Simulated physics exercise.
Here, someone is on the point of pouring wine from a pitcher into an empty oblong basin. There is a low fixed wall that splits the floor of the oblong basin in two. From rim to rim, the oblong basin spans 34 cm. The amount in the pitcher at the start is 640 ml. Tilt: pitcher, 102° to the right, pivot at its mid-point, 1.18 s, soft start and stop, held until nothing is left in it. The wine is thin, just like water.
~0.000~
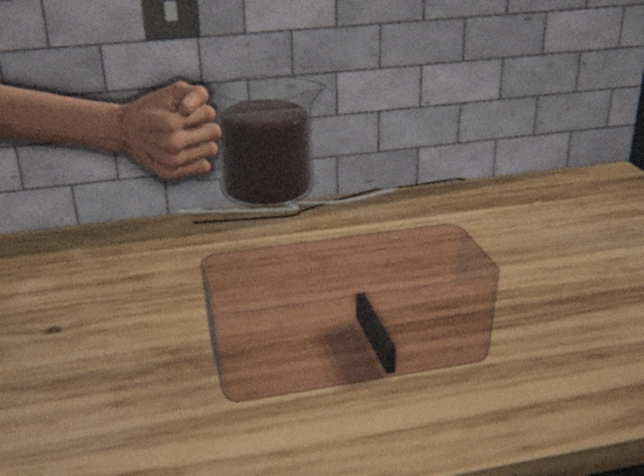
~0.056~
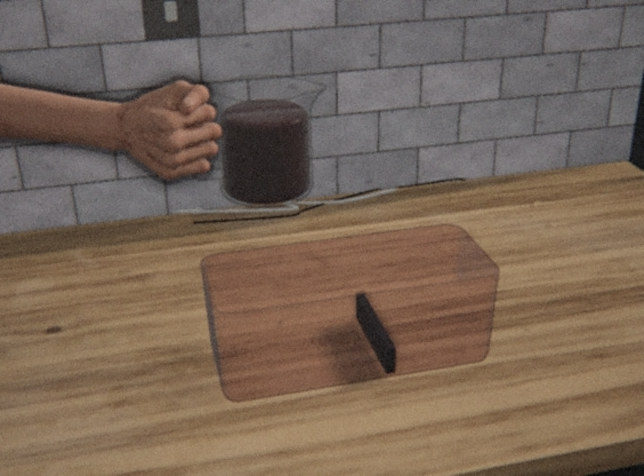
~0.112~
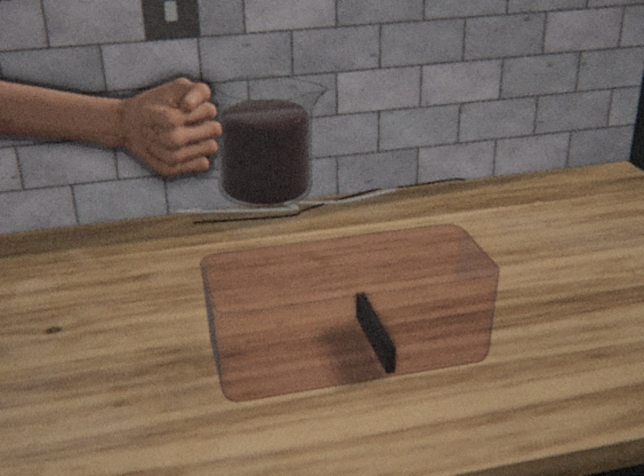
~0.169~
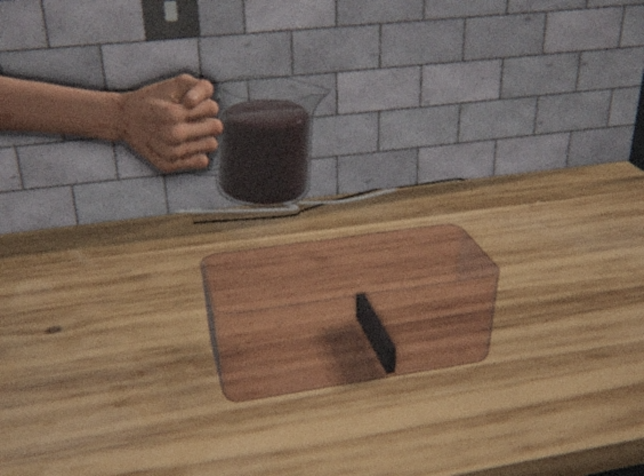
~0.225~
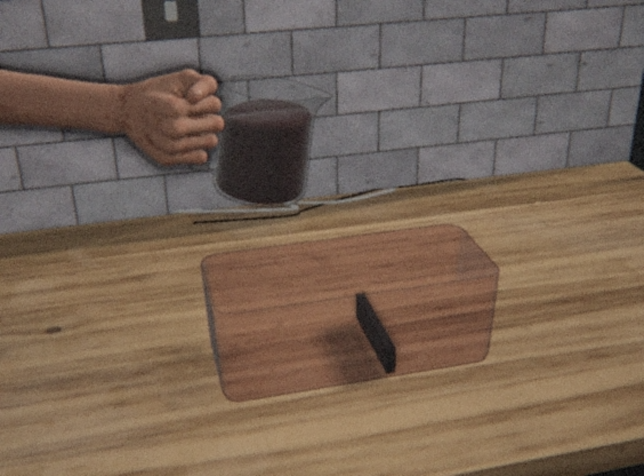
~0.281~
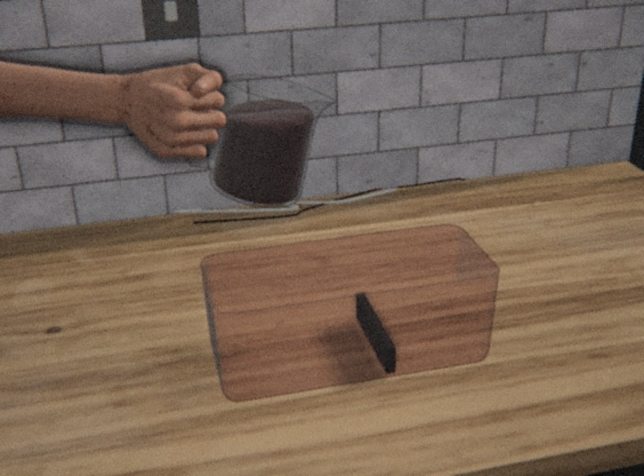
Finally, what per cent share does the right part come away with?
Roughly 72 per cent.
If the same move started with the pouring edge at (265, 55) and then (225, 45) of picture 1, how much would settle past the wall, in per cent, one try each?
The first try gives around 5 percent, the second around 10 percent.
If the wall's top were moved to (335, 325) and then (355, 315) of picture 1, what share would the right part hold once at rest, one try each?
Roughly 90 per cent, then 90 per cent.
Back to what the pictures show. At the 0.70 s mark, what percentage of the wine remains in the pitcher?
Still held: Roughly 86 % of the total.
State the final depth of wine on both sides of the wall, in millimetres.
Left roughly 6 mm; right roughly 28 mm.
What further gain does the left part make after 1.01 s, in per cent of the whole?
Difference: Approx. 26 %.
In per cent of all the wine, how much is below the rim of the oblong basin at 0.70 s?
2 %, give or take.
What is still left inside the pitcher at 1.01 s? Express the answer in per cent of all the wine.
Close to 34 in a hundred.
After 0.70 s the tilt is 66° and 86 per cent is still to pour, 0 is left of the wall and 2 right of it.
After 1.01 s the tilt is 97° and 34 per cent is still to pour, 1 is left of the wall and 41 right of it.
After 1.33 s the tilt is 102° and 6 per cent is still to pour, 15 is left of the wall and 73 right of it.
After 1.68 s the tilt is 102° and 1 per cent is still to pour, 26 is left of the wall and 72 right of it.
In the end 27 per cent lies left of the wall, 72 right of it and 1 outside.
